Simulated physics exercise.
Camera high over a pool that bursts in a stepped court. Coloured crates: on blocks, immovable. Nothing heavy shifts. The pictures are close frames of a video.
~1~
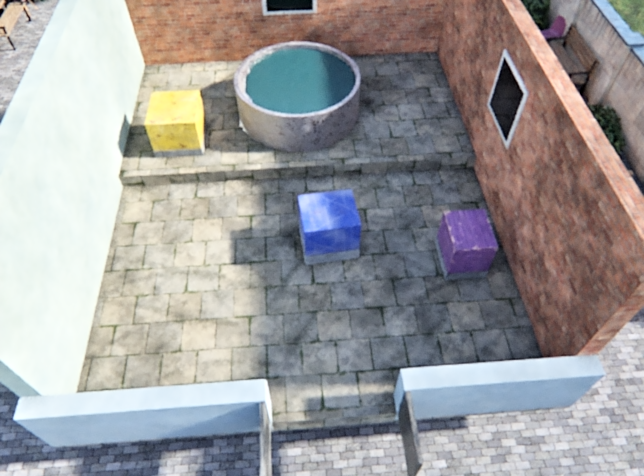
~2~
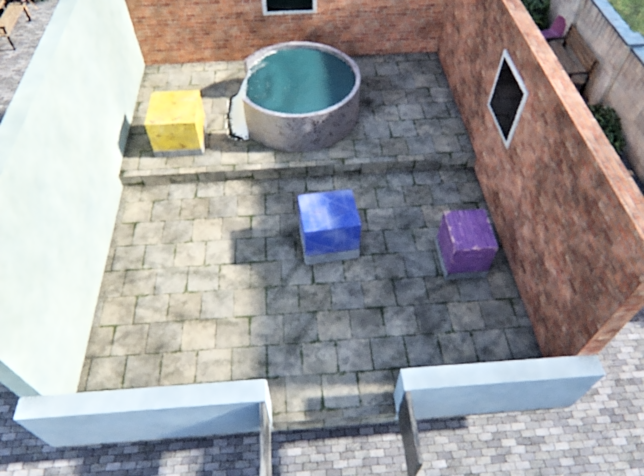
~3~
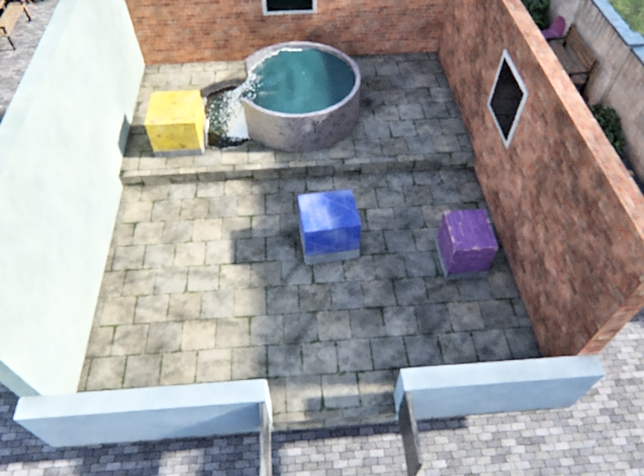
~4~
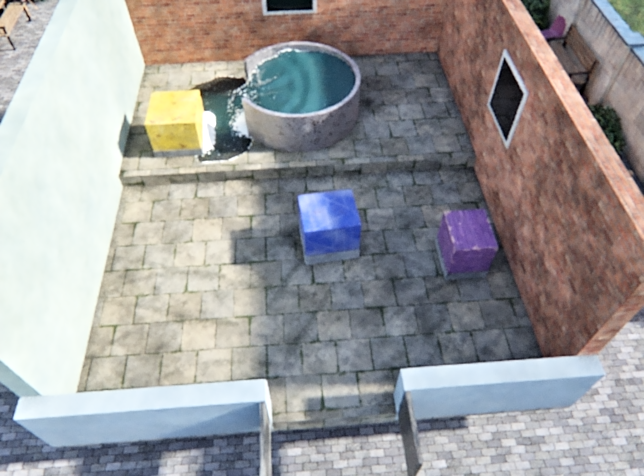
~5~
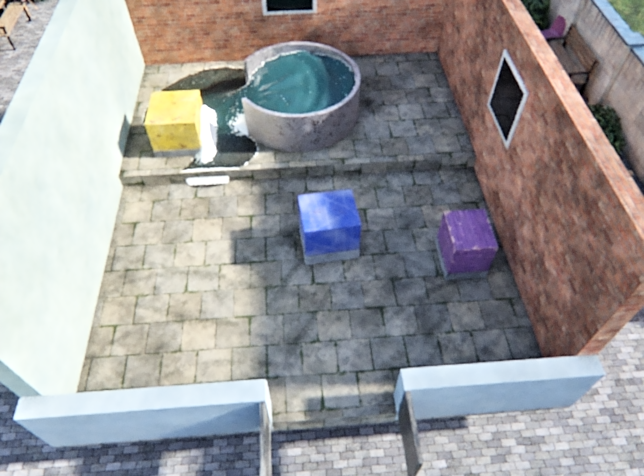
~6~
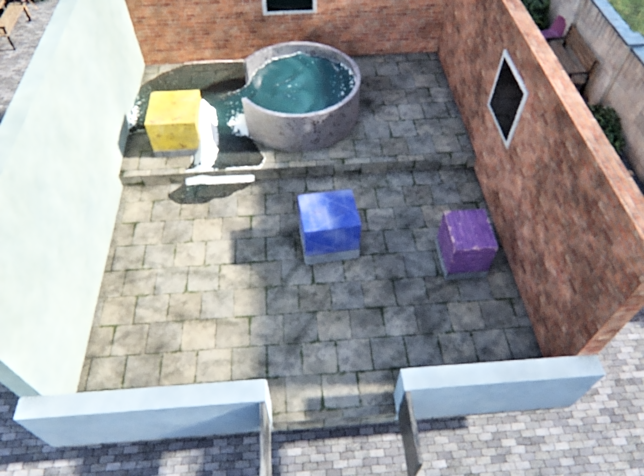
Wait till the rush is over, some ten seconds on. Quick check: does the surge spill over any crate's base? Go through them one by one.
The purple crate will have no water on it; the blue crate will have no water on it; the yellow crate will have water on it.
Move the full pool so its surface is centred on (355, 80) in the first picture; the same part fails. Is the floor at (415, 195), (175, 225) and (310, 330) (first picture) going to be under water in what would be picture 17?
As listed: Clear, wet, not flooded.
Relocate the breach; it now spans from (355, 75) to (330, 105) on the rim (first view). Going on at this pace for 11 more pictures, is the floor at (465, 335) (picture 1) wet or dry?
Outcome: Submerged.
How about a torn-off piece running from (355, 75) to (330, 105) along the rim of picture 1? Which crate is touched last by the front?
The yellow crate.
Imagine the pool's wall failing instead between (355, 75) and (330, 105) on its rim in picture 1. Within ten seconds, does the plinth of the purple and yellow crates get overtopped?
As it turns out, the purple crate gets overtopped, and the yellow crate is left untouched.
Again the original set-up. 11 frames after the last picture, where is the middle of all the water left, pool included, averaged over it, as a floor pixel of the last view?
Estimate: (241, 118).
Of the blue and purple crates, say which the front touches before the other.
That's the blue crate.
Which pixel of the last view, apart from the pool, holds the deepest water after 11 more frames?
My pick is (138, 96).
A moment on, water covers 20 % of the floor; the purple crate not reached, the blue crate not reached, the yellow crate water round its plinth.
Next, water covers 40 % of the floor; the purple crate not reached, the blue crate water round its plinth, the yellow crate water round its plinth.
Then, water covers 60 % of the floor; the purple crate not reached, the blue crate water round its plinth, the yellow crate water round its plinth.
Later, water covers 70 % of the floor; the purple crate not reached, the blue crate water round its plinth, the yellow crate water round its plinth.
In the end, water covers 95 % of the floor; the purple crate stayed above the water, the blue crate stayed above the water, the yellow crate was topped.
